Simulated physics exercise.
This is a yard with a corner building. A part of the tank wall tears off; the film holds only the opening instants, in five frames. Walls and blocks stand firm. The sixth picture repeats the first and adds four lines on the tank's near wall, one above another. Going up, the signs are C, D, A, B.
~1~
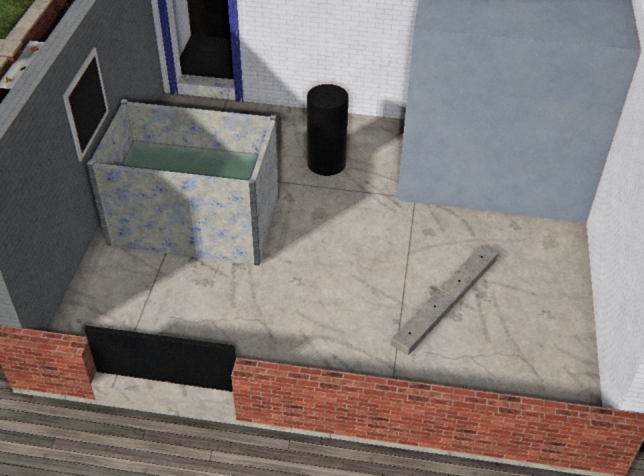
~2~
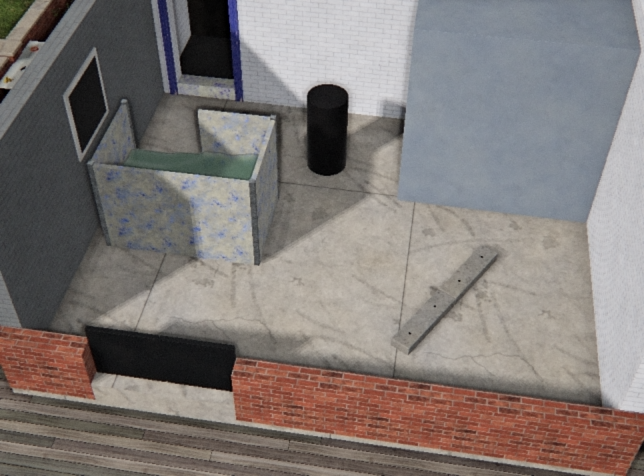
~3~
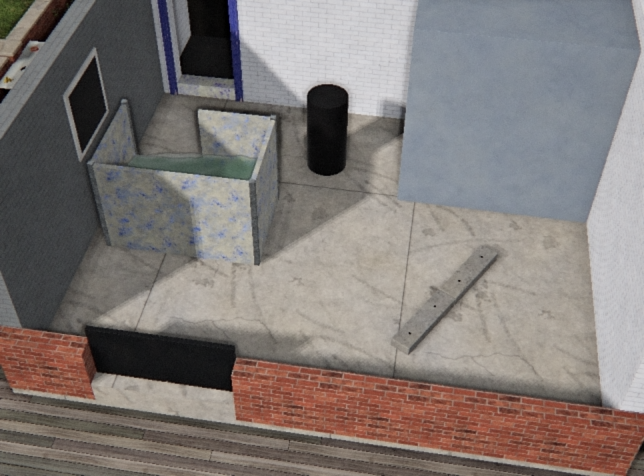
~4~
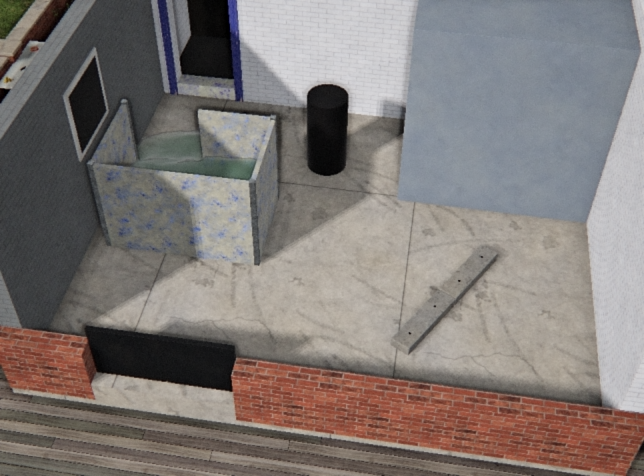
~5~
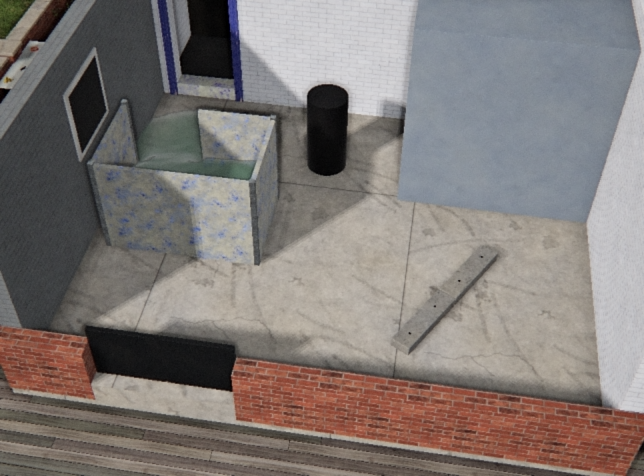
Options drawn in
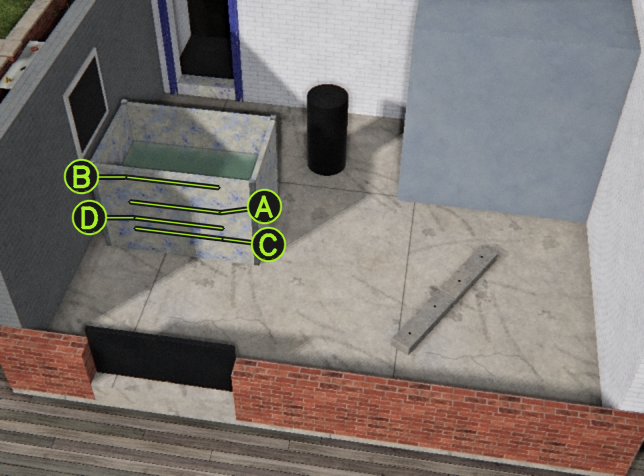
Greenish water in a pale, blue-mottled tank at the left of a walled concrete yard, seen from high above by a still camera, shifts after part of the tank's back wall disappears. A blue-framed doorway and black cylinder stand behind, a grey block and loose plank lie right, and a dark gate breaks the low red-brick wall in front. The water's surface tilts, ripples and sinks lower inside the remaining panels, while everything else stays still.
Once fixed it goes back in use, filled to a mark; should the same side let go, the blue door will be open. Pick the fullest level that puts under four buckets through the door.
Use mark C.
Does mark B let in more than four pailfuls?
Yes, it does.
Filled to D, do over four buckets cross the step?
Yes.
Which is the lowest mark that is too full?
It is D.
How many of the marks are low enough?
One of the four.
On the marked copy, A at (175, 207); B at (171, 182); C at (179, 233); D at (177, 223); from the bottom up C, D, A, B.
If A is chosen, dozens of bucketfuls pour in.
If B is chosen, dozens of bucketfuls pour in.
If C is chosen, a bucket or two gets in.
If D is chosen, about 10 bucketfuls get in.
